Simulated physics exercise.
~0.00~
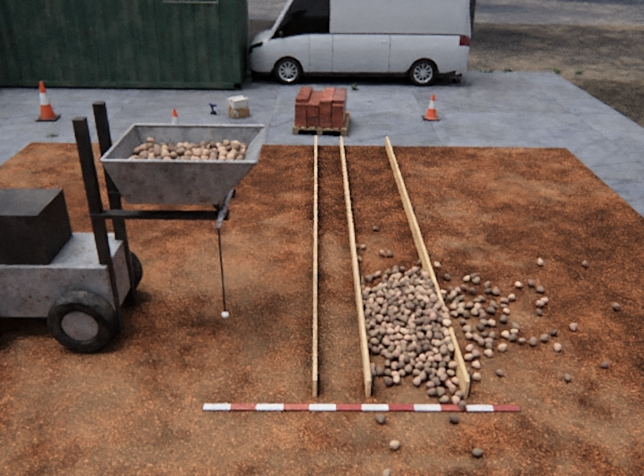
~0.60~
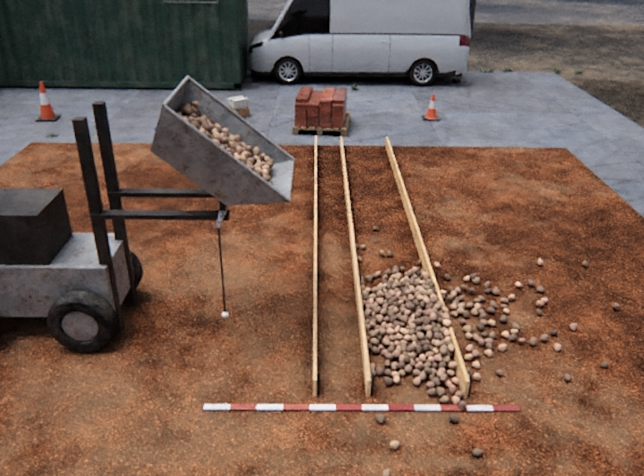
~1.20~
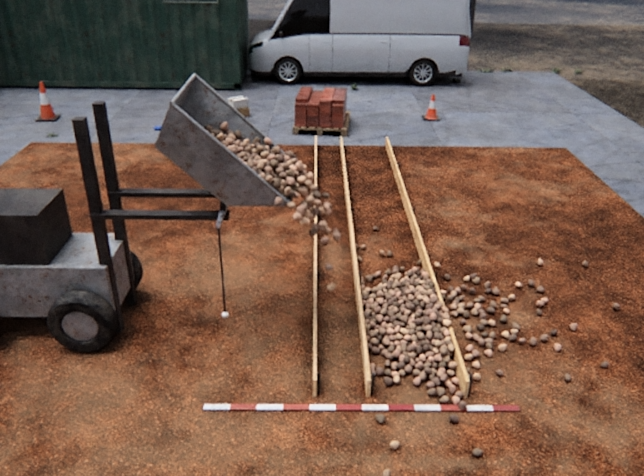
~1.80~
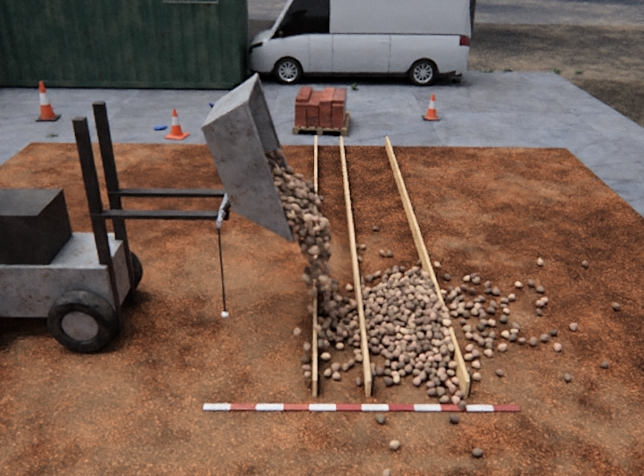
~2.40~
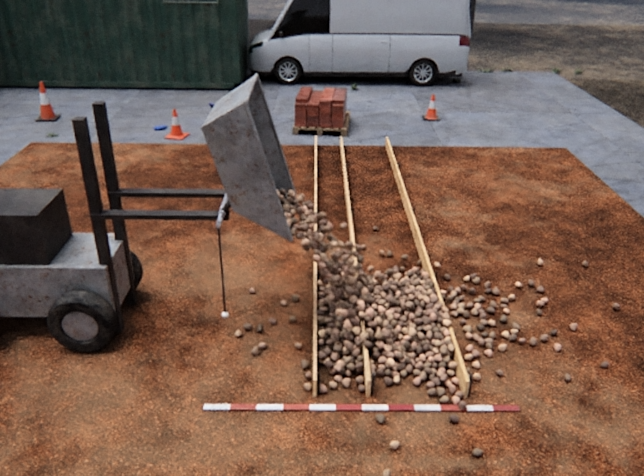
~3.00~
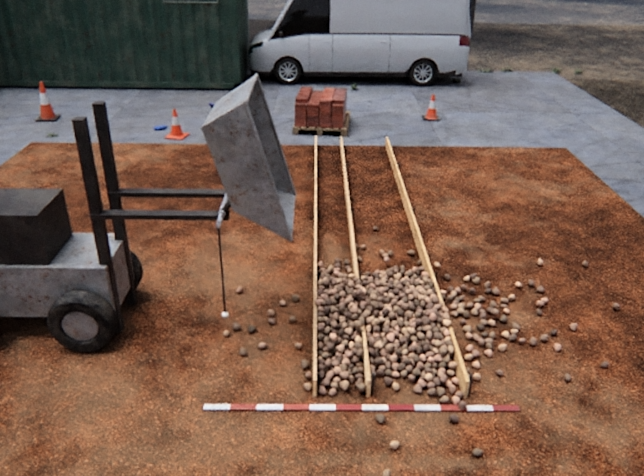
On a building site, a fork truck's grey skip tips rightward, pauses, then tips steeper, emptying rounded stones across two boarded bays.
